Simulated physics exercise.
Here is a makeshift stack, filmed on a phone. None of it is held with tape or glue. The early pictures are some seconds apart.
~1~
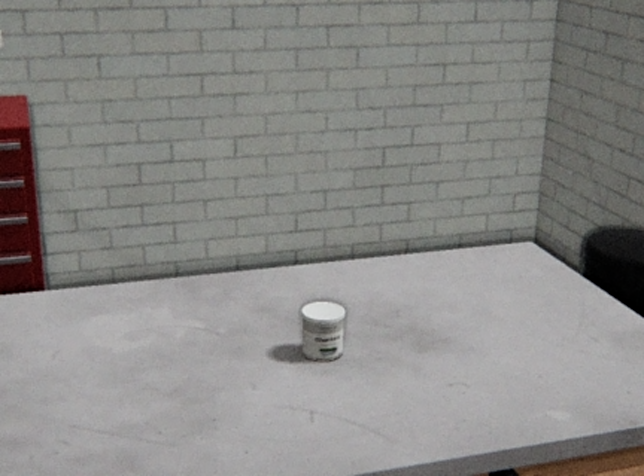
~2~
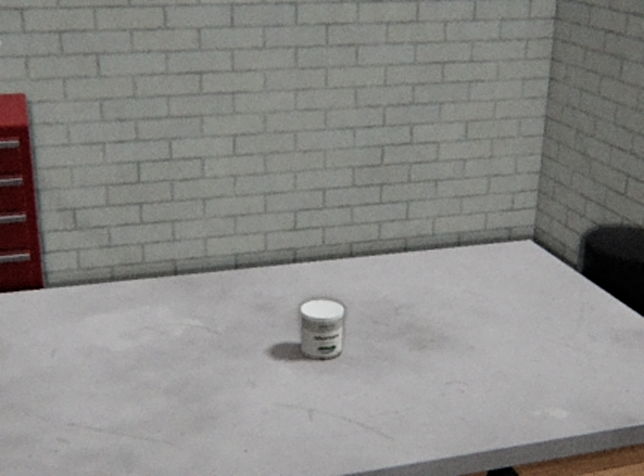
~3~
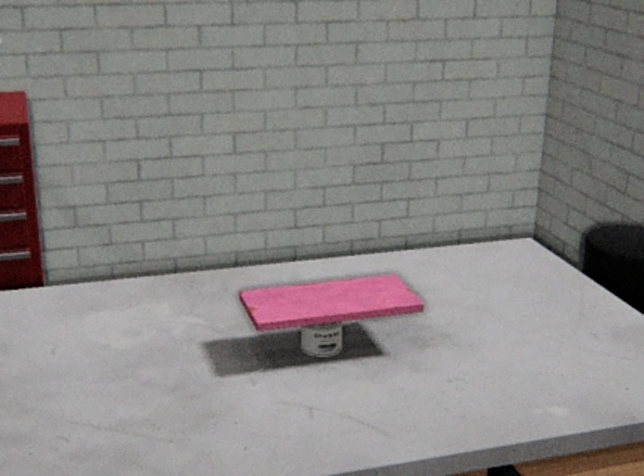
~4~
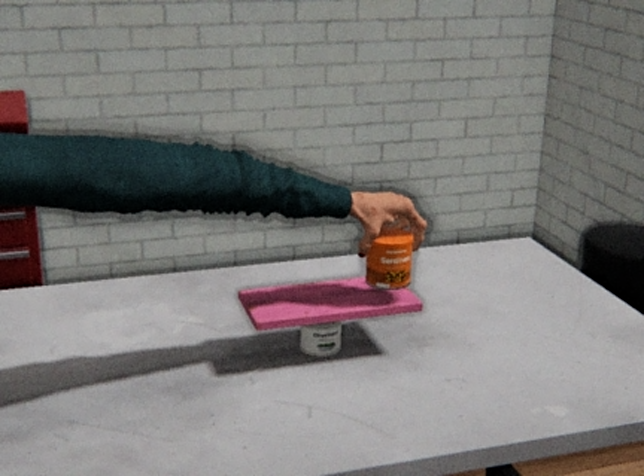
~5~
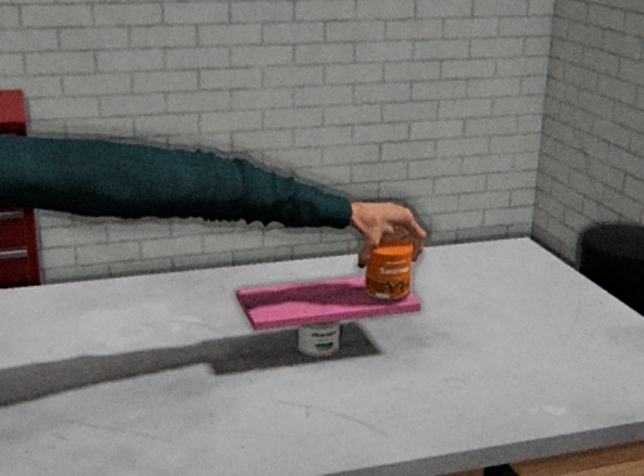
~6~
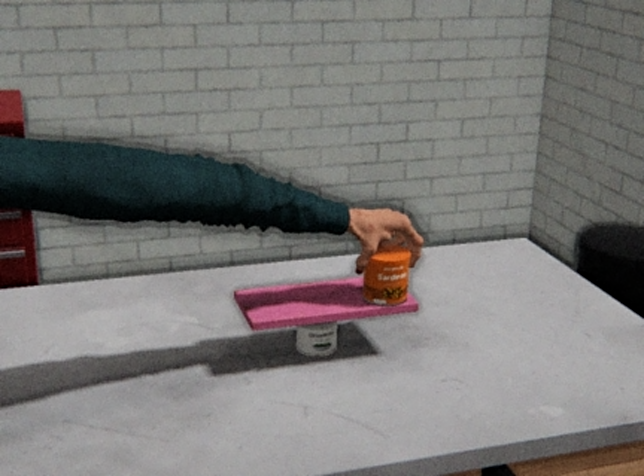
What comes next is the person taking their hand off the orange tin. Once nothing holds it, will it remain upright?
Honestly, the whole thing doesn't stay intact in the end.
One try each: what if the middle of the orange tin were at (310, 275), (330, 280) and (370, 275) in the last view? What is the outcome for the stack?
So, first go it stays put, second go it stays put, third go it comes down.
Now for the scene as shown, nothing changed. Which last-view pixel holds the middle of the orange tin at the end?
It finishes at about (469, 326).
Then, 0.30 s past the last view, orange tin now fallen; pink board rocked 34° from its first pose.
Then, 0.50 s past the last view, pink board rocked 32° from its first pose.
Then, 0.70 s past the last view, pink board rocked 26° from its first pose.
Finally, fallen, orange tin; moved from the start, pink board; white tin still in place. Final places as the last picture's camera would see them, orange tin near (469, 326). The stack comes apart.
